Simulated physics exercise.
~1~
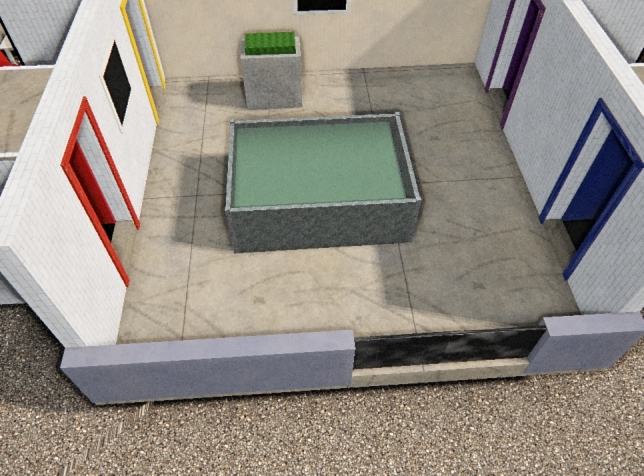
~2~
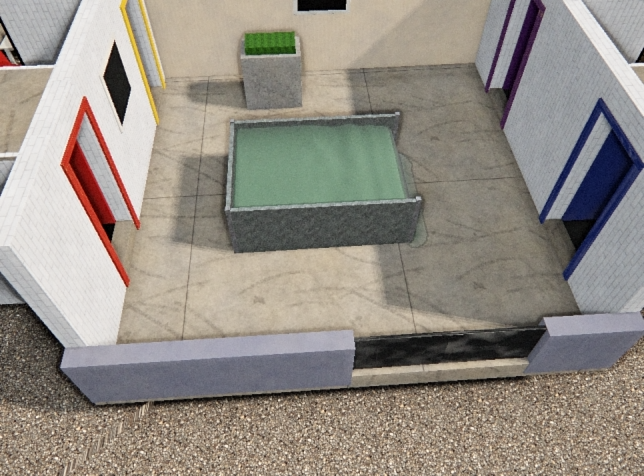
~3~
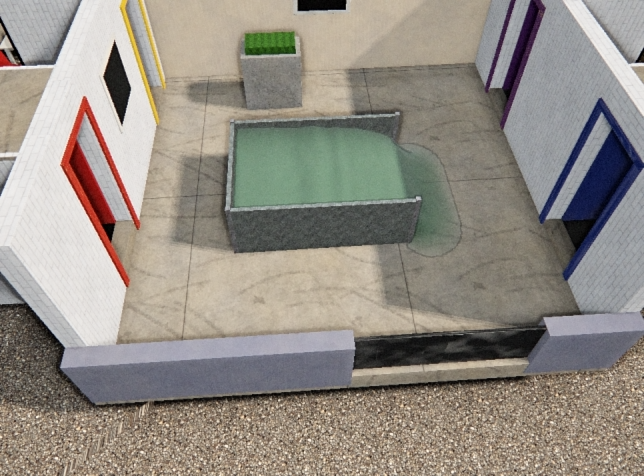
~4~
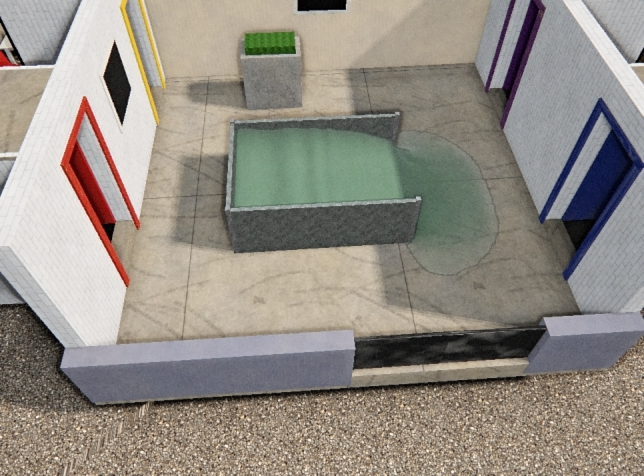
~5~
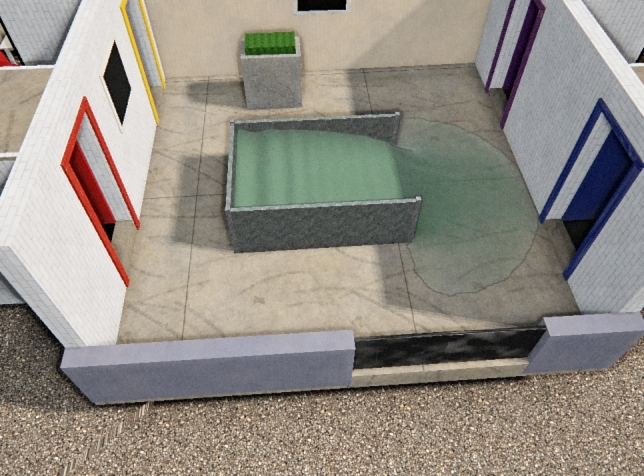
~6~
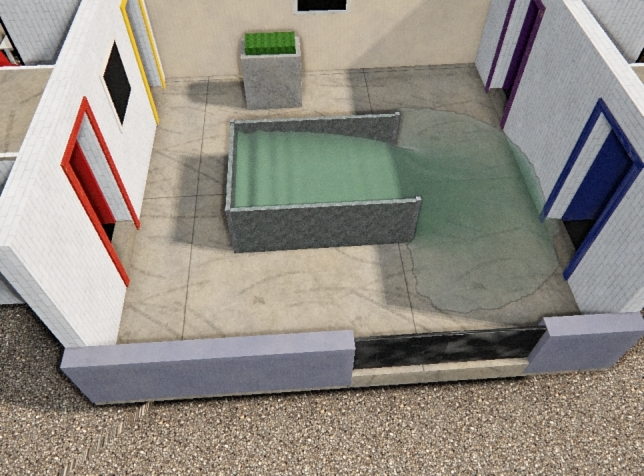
Green water in a walled tank pours out its open right side and spreads across the floor.
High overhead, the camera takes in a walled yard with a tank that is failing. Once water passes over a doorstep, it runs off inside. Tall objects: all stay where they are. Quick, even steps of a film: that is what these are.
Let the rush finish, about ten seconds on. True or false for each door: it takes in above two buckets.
The purple door, true; the red door, false; the blue door, true; the yellow door, true.
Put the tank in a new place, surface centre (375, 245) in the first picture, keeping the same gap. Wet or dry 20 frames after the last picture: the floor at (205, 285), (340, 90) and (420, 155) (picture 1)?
Spared, hit, hit.
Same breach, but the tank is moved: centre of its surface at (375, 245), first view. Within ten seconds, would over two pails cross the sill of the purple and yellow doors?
Here's my take: The purple door doesn't reach it, and the yellow door gets past it.
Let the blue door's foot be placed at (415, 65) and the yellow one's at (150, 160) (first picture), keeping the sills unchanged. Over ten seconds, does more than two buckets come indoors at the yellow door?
Yellow is flooded.
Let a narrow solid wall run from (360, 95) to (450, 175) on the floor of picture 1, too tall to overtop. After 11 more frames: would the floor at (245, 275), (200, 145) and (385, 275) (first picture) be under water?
Taking the points in the order given, they are high and dry, high and dry and high and dry.
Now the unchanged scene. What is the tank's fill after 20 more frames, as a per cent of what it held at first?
Somewhere around 20 %, give or take.
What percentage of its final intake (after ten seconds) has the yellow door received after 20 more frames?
Some 0 per cent.
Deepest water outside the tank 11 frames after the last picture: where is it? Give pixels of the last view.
I'd go with (586, 341) as the deepest place.
A moment on, water covers 30 % of the floor; the purple door under two buckets in, the red door not reached, the blue door over two buckets in, the yellow door not reached.
Next, water covers 30 % of the floor; the purple door over two buckets in, the red door not reached, the blue door far over two buckets in, the yellow door not reached.
Then, water covers 65 % of the floor; the purple door over two buckets in, the red door not reached, the blue door far over two buckets in, the yellow door not reached.
Later, water covers 95 % of the floor; the purple door over two buckets in, the red door wet at the sill, nothing in, the blue door far over two buckets in, the yellow door over two buckets in.
In the end, water covers 100 % of the floor; the purple door over two buckets in, the red door wet at the sill, nothing in, the blue door far over two buckets in, the yellow door far over two buckets in.
